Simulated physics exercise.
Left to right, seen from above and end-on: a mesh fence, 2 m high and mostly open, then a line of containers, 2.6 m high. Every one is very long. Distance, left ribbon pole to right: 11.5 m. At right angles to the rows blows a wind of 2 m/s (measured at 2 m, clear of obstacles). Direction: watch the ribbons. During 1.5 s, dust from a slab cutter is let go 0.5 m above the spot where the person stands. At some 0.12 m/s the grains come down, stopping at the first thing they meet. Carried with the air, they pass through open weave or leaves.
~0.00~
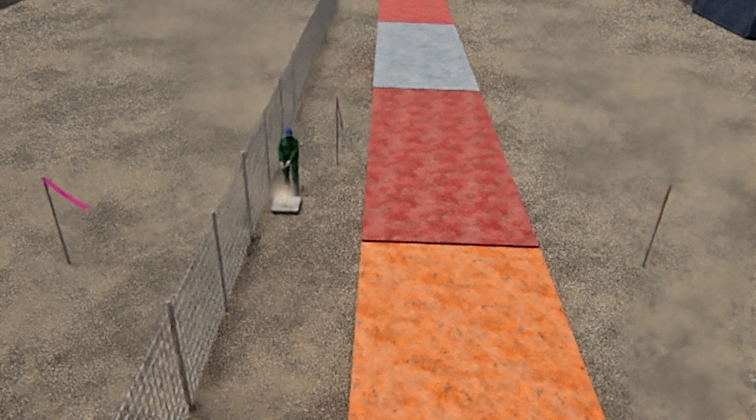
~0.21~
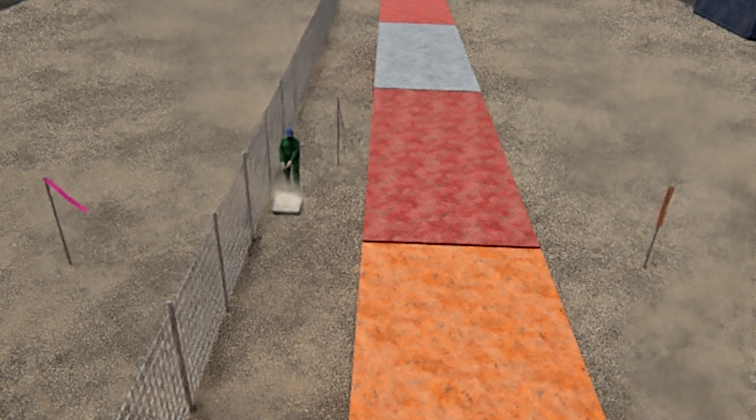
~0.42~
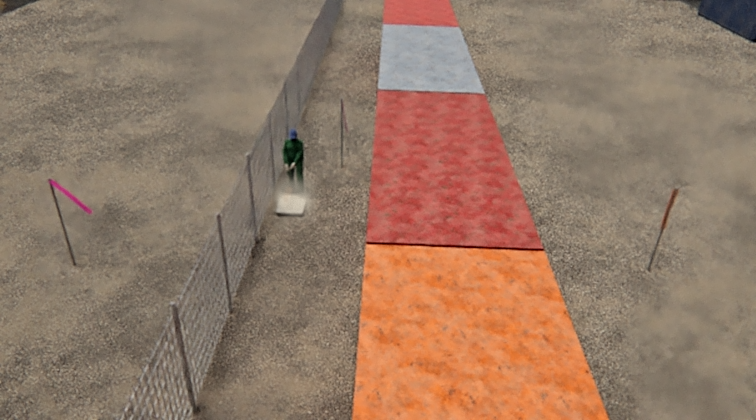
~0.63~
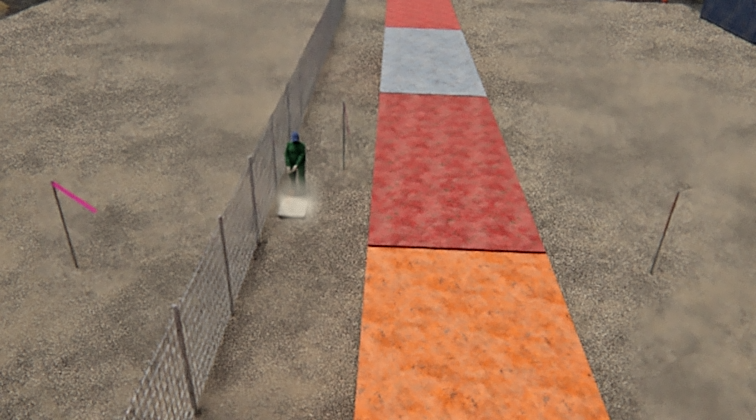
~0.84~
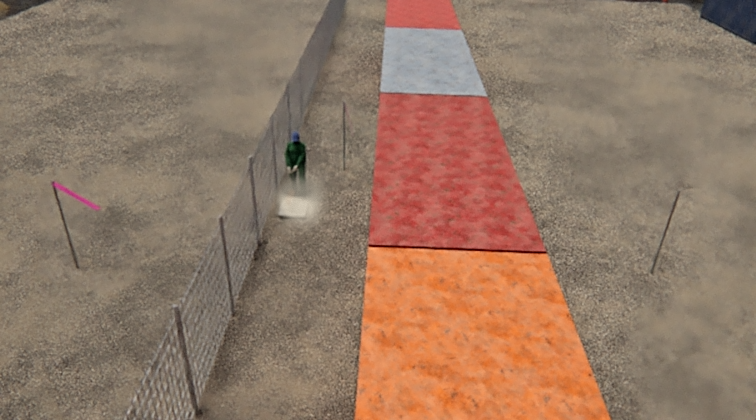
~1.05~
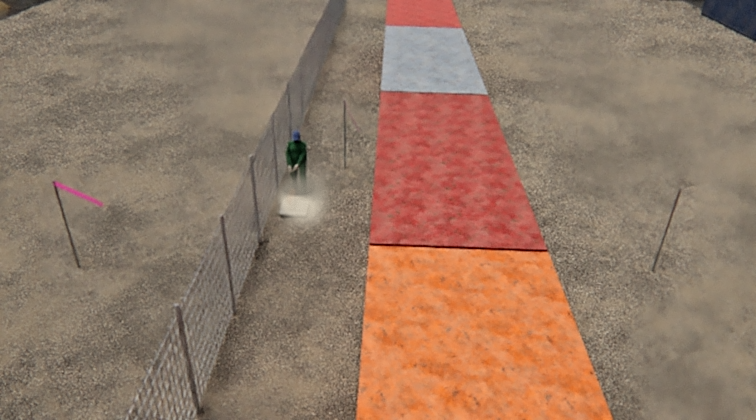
On bare gravelly ground beside a long mesh fence, a person in green bends over a pale slab, a small puff of dust around it. The dust spreads slightly rightward while the left pole's pink ribbon stays slanted right and the right pole's ribbon shifts a little; the view barely drifts.
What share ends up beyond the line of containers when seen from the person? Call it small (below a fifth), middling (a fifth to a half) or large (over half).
Middling.
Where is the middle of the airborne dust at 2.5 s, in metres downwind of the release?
It comes to roughly 0.5 m.
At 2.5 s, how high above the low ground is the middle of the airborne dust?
The middle is at about 0.6 m above the low ground.
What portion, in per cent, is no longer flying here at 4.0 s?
About 25 %.
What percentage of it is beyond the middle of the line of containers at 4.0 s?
I'd say somewhere near 1 %.
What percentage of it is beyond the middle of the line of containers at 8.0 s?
I'd say around 20 percent of it is past the middle.
After 2.5 s, 8 % is no longer flying here, and 0 % is beyond the line of containers; the middle of what still flies is 0.5 m above the low ground, near (316, 198).
After 4.0 s, 24 % is no longer flying here, and 1 % is beyond the line of containers; the middle of what still flies is 0.7 m above the low ground, near (334, 191).
After 8.0 s, 50 % is no longer flying here, and 22 % is beyond the line of containers; the middle of what still flies is 2.8 m above the low ground, near (382, 103).
After 20.0 s, 73 % is no longer flying here, and 35 % is beyond the line of containers.
After 45.0 s, 97 % is no longer flying here, and 35 % is beyond the line of containers.
